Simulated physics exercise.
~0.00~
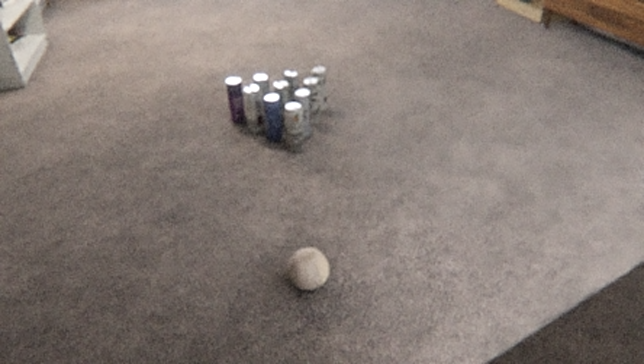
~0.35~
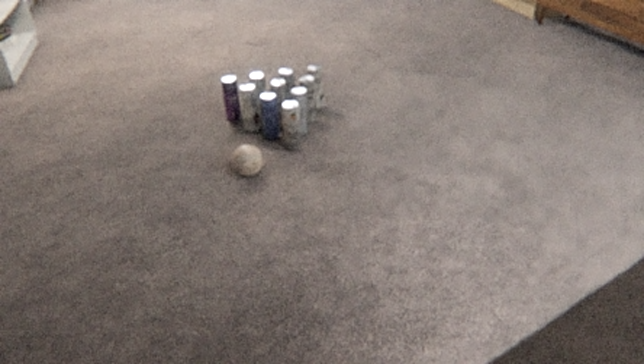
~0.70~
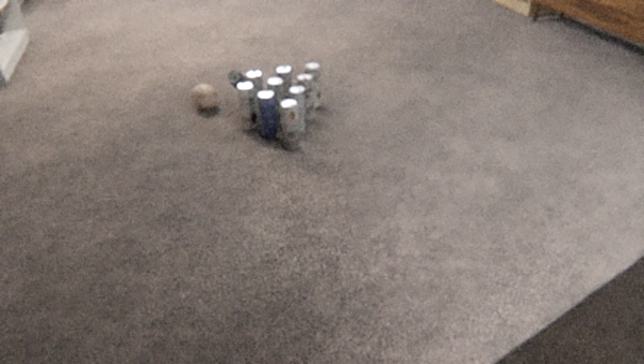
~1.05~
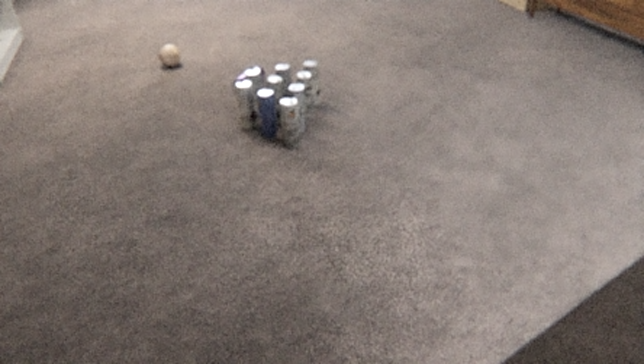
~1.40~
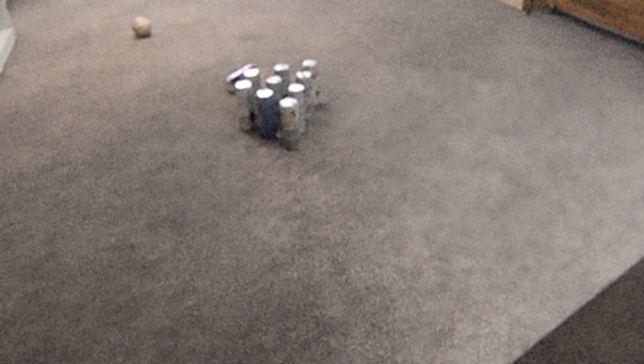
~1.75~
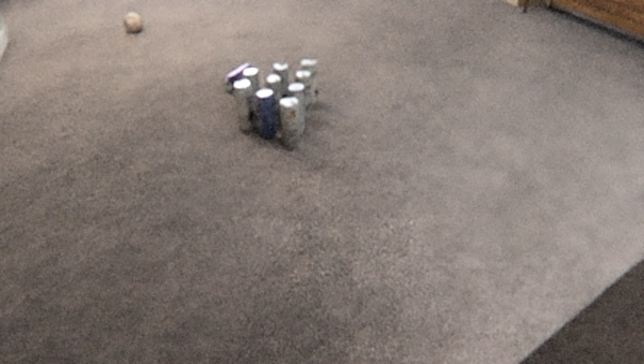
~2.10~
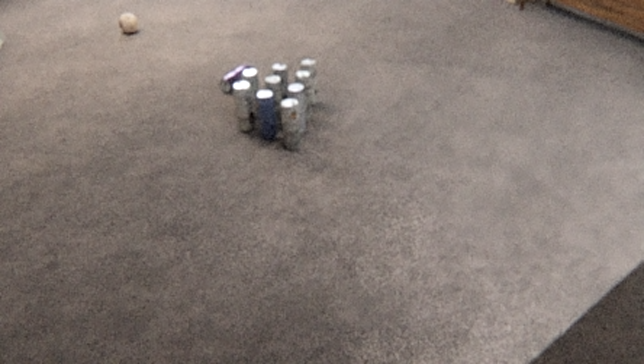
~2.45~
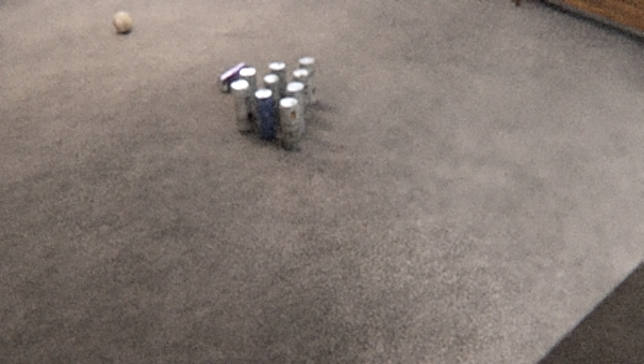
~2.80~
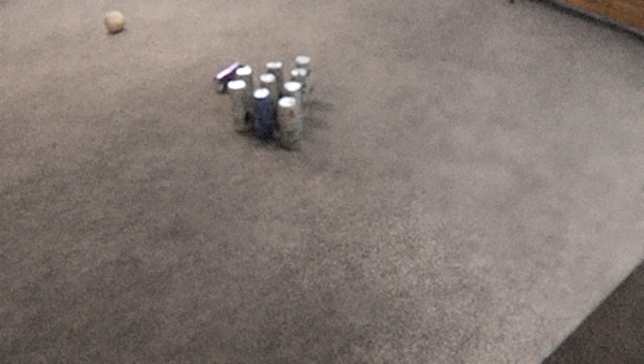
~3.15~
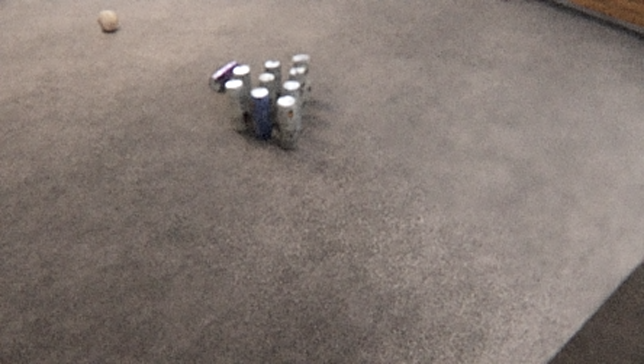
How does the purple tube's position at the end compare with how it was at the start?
At the start the purple tube stands upright at the left corner of the group, and by the end it is lying on its side.
